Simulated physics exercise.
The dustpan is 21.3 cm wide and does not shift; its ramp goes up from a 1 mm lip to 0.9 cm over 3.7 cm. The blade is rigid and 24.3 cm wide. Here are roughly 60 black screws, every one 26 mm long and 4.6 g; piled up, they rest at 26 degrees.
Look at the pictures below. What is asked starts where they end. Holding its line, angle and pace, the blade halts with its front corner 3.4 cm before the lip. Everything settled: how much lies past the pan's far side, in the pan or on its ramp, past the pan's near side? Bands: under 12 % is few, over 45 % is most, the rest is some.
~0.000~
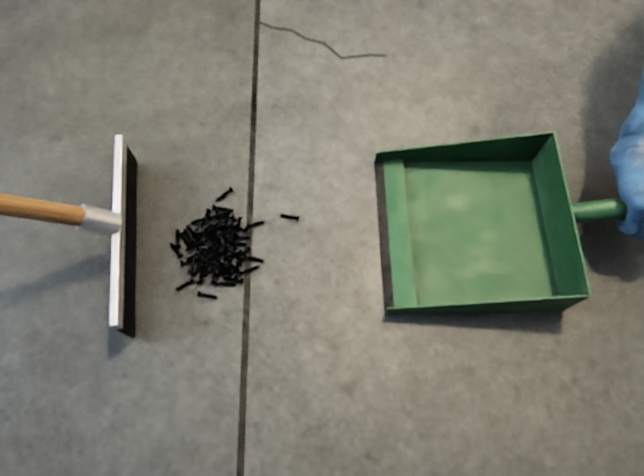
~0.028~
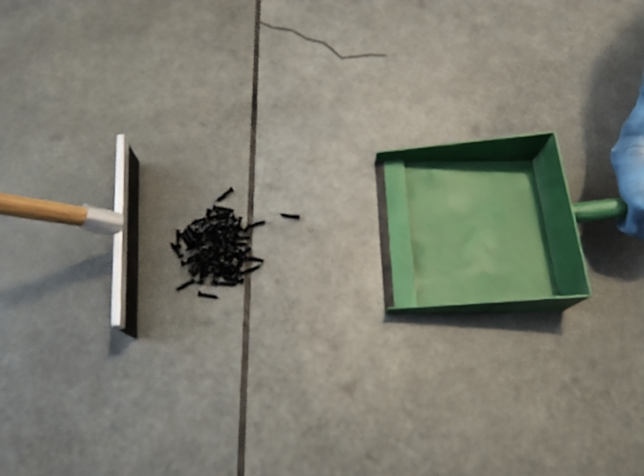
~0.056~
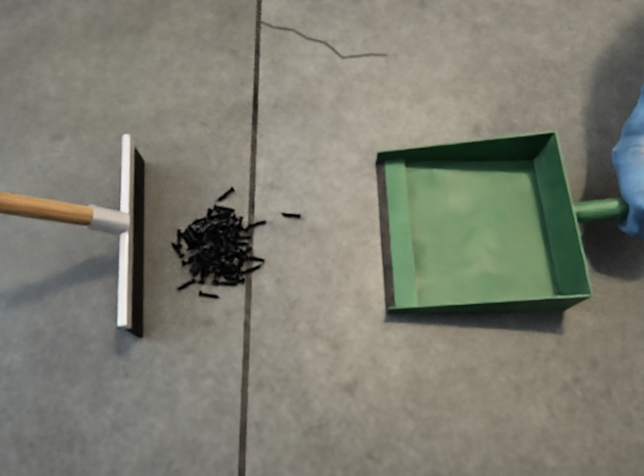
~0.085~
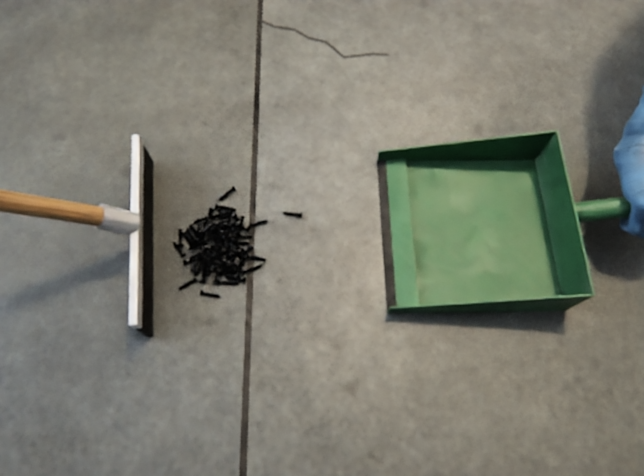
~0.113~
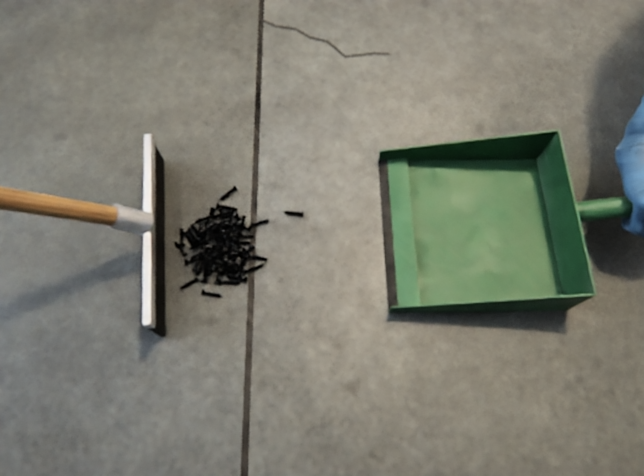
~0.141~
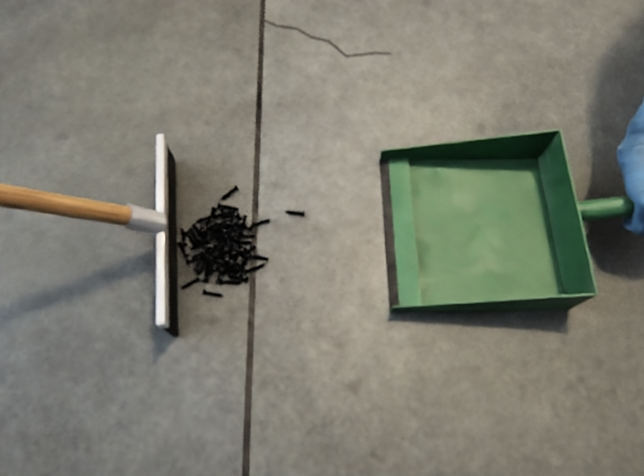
Far side: Few; pan: Few; near side: Few.
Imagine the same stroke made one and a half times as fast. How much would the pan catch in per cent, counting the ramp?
About 35 per cent.
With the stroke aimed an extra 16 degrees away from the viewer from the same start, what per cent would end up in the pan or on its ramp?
The pan, ramp included, would get around 5 per cent.
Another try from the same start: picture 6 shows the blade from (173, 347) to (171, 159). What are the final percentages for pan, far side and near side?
Pan 5 % / far 0 % / near 15 %.
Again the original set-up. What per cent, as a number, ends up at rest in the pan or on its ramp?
I'd say close to 5 per cent.
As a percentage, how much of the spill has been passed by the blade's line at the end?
Roughly 0 percent of it.
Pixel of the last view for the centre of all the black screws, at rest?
Centre at rest, approx.: (372, 245) px.
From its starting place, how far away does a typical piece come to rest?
20 cm or so.
After 0.37 s, middle of the blade 16 cm from the lip; 0 % over the lip, far side 0 %, near side 0 %.
Then, at 0.52 s, middle of the blade 8 cm from the lip; 0 % over the lip, far side 0 %, near side 0 %.
After 0.80 s, middle of the blade 5 cm from the lip; 5 % over the lip, far side 0 %, near side 5 %.
By 1.4 s all is still; far side 0 %, pan 5 %, near side 5 %, in front of the lip or behind the blade 90 %.
